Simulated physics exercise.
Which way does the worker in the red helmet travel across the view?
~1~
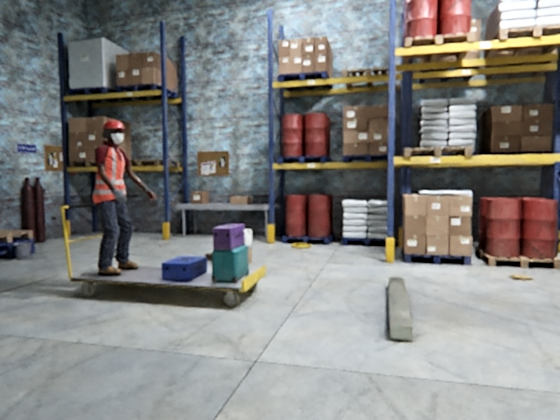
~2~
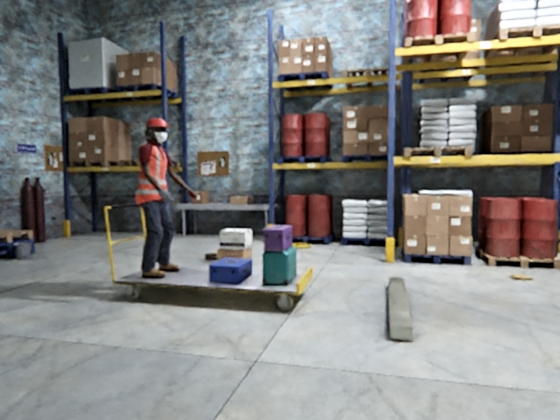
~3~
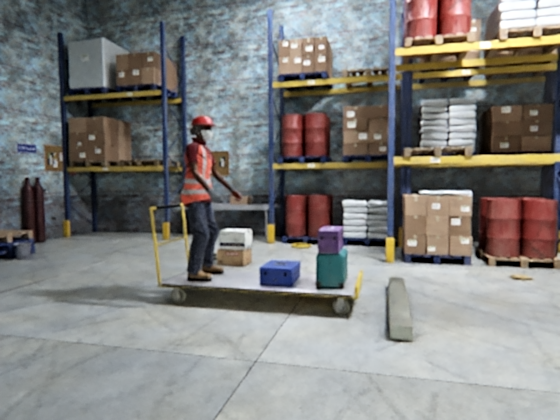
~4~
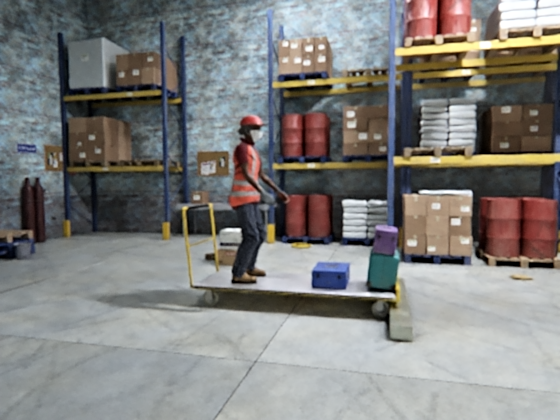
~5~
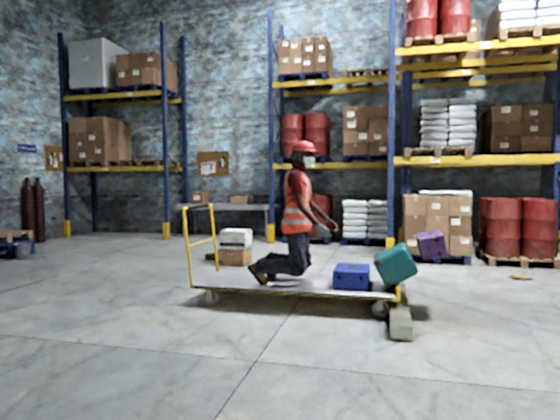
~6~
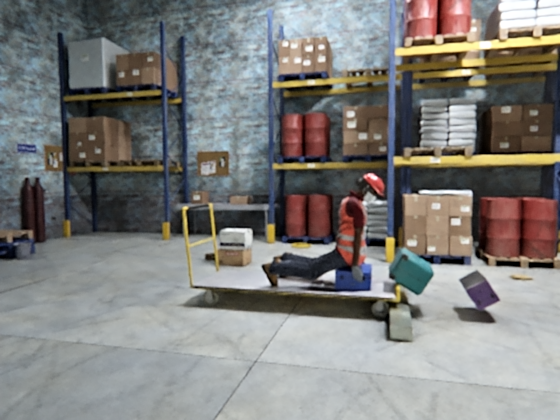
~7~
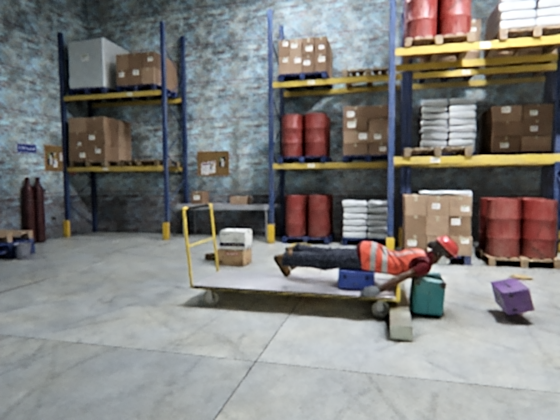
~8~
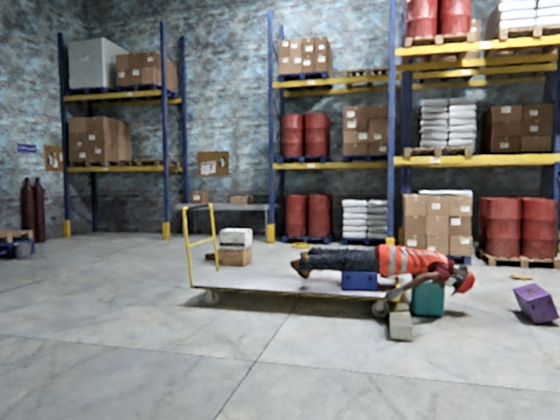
The worker moves to the right, first riding on the trolley and then falling forward over its front edge.
